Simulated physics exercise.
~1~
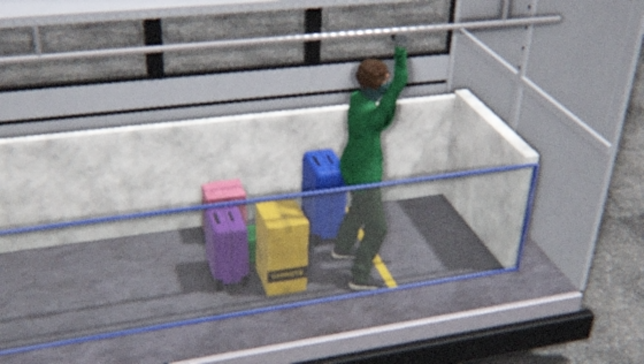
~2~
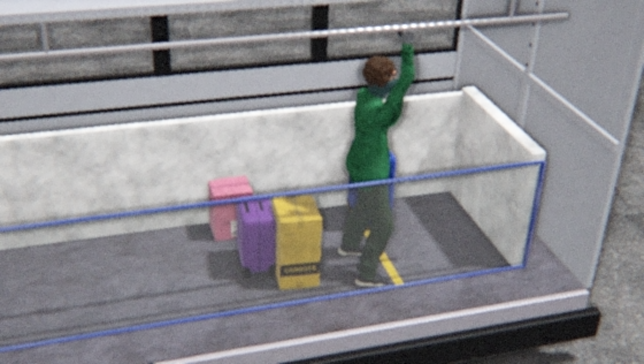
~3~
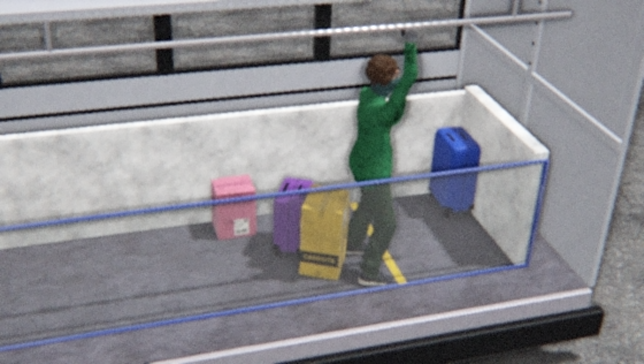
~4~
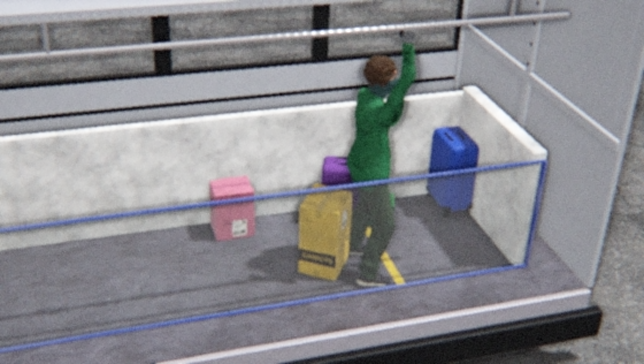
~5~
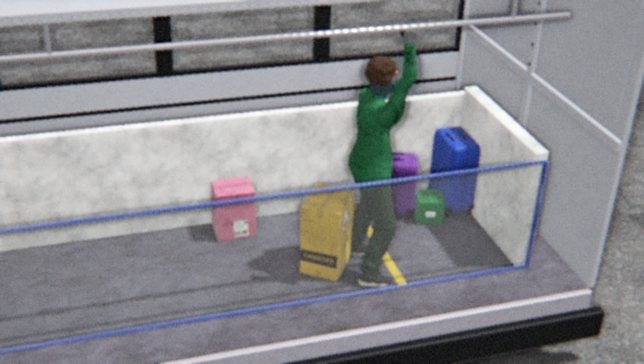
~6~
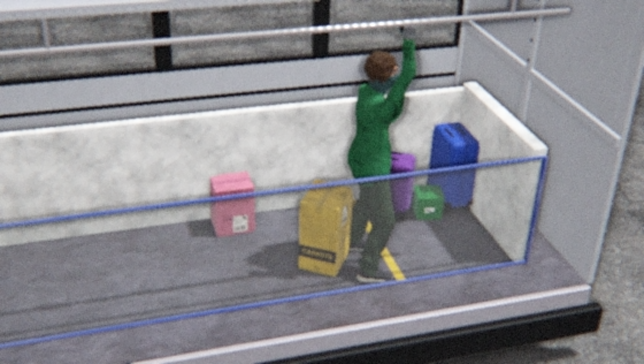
At the start, a person in green stands in a shuttle bay, gripping the overhead rail beside a yellow floor line, with pink, purple, yellow and blue luggage to the left. The blue case rolls right, passing behind the person, and comes to rest near the right wall. The purple case and the yellow bag also slide right, and the yellow one stops short of the line. The purple case carries on behind the person, and a small green tub emerges on the right. At the end, blue, purple and green rest beyond the line, while yellow and the unmoved pink pack remain left of it.
